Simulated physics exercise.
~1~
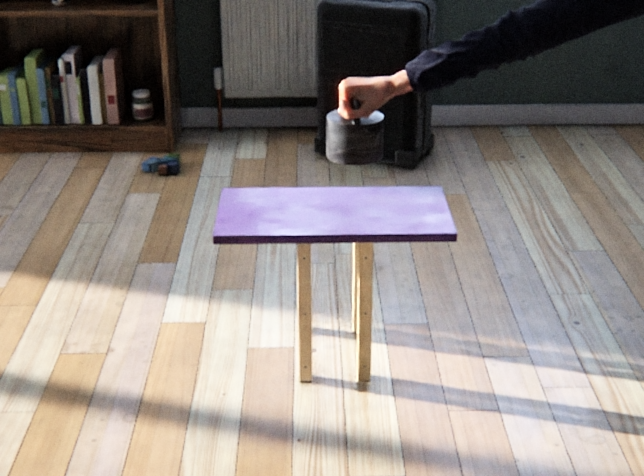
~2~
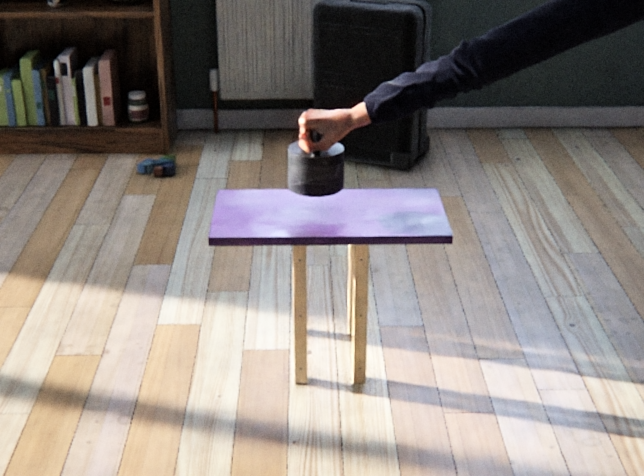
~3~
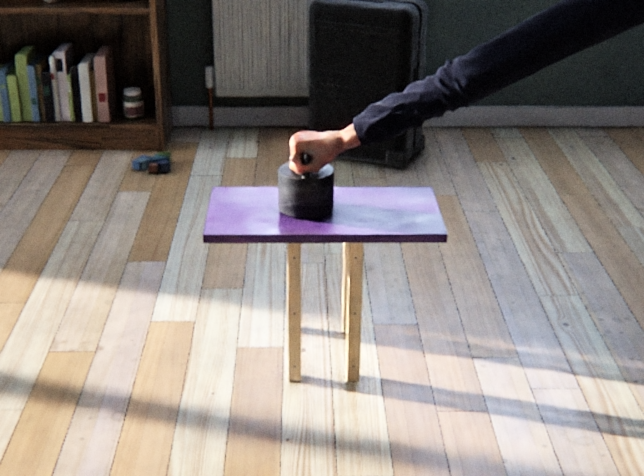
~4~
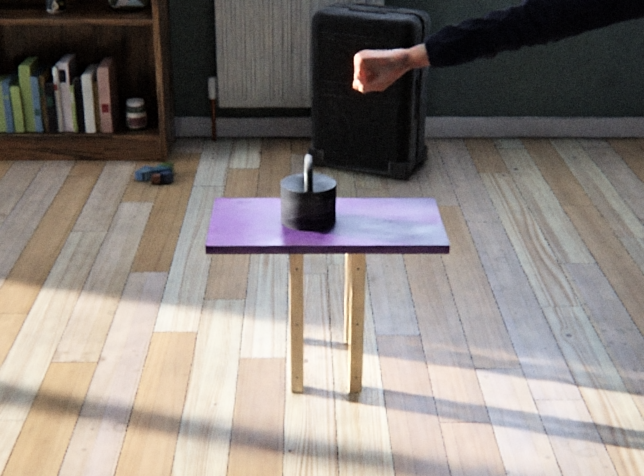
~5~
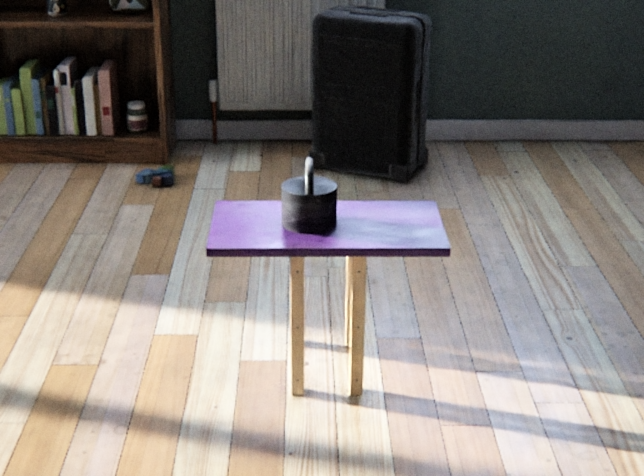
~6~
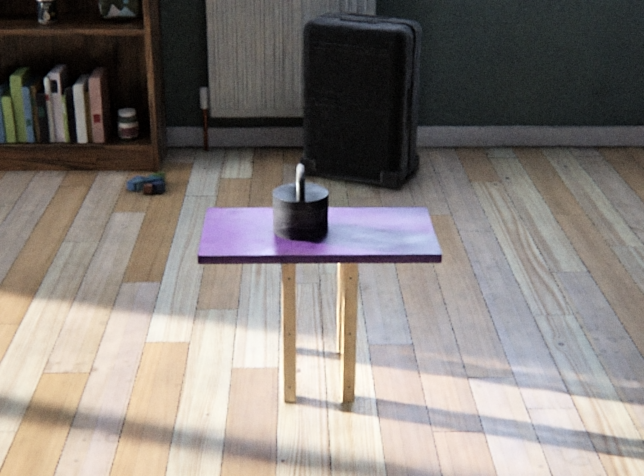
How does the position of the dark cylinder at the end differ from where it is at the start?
At the start the dark cylinder is held in the air by a hand above the purple stand. At the end it is lower and further left, resting on the purple top with no hand on it.
A sunlit room with a pale plank floor is seen from the front and slightly above, the view swaying a little. A small stand with a flat purple top and thin wooden legs is in the middle, with a black suitcase behind it and a bookshelf at the left. A hand reaching in from the right holds a dark cylinder with a loop handle above the stand, then moves it left and down onto the purple top. The hand lets go and draws back out of view to the right. The stand stays level and steady, with the cylinder resting left of its middle.
